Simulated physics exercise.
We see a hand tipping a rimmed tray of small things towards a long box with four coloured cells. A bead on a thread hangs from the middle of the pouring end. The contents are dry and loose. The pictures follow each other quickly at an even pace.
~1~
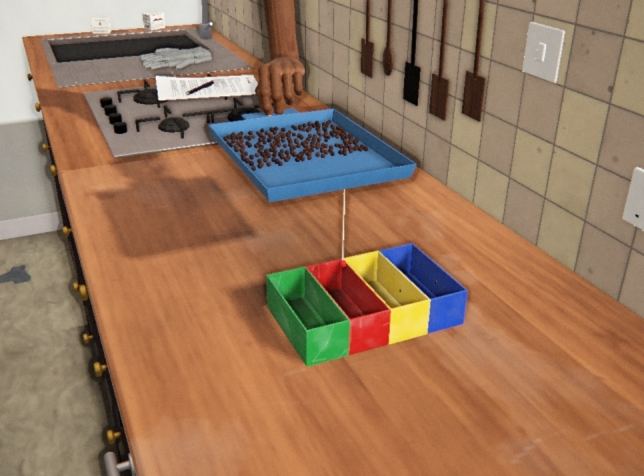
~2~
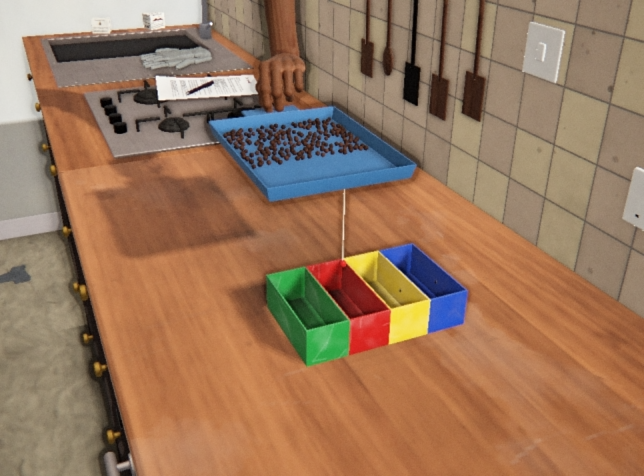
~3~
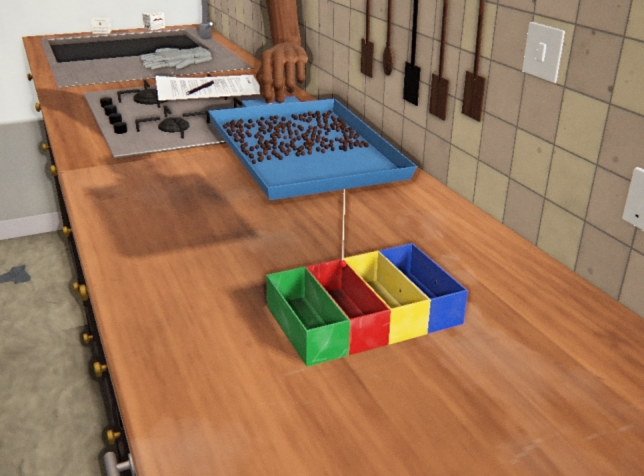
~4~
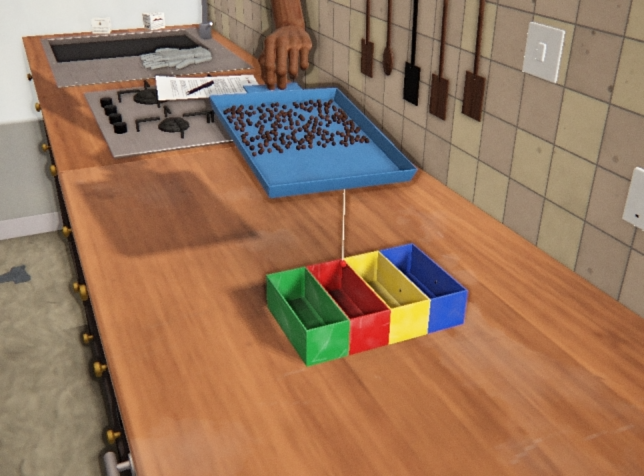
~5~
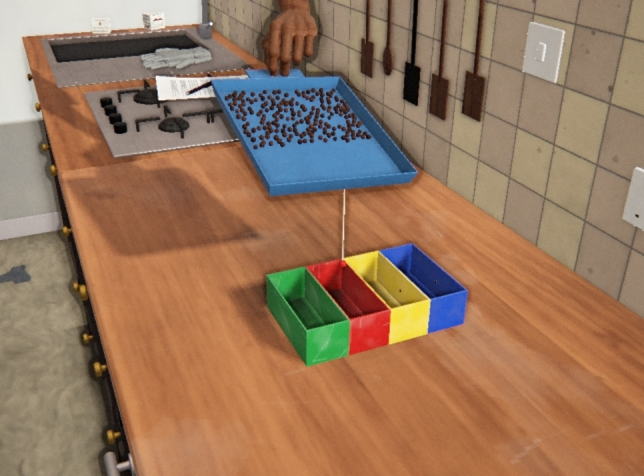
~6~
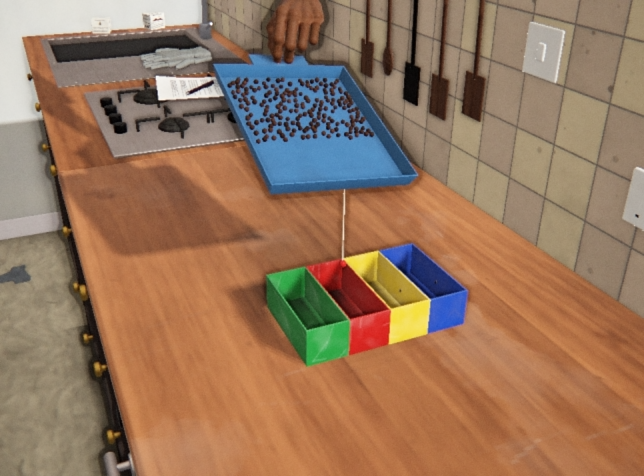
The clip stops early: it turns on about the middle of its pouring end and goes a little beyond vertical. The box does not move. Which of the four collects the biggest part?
Most goes to the blue cell.
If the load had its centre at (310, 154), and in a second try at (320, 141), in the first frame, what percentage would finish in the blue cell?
Near 50 % and 60 %.
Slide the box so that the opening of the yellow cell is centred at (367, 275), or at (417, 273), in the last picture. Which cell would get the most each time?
One: The cell in blue. Two: Yellow.
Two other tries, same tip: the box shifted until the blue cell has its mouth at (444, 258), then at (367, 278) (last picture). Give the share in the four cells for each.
In turn 100 and 20 in a hundred.
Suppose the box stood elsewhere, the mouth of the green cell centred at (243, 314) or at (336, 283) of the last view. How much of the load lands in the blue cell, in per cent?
Roughly 10 per cent, and 10 per cent.
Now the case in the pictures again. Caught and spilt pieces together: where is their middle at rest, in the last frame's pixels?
At about (411, 303).
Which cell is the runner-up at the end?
In second place: That yellow cell.
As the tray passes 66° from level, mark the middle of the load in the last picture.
At about (389, 188).
Shortly afterwards, tray tipped steeply; near two thirds on the tray; only a few in the blue cell; only a few in the yellow cell; only a few in the red cell; near a quarter falling or outside the box.
Next, tray tipped past a quarter turn; near a third on the tray; near a third in the blue cell; near a quarter in the yellow cell; only a few in the red cell; only a few in the green cell; a little falling or outside the box.
Some moments later, tray tipped past a quarter turn; near half in the blue cell; near a third in the yellow cell; a little in the red cell; only a few in the green cell; only a few falling or outside the box.
In the end, tray tipped past a quarter turn; near half in the blue cell; near a third in the yellow cell; a little in the red cell; only a few in the green cell; only a few outside the box.
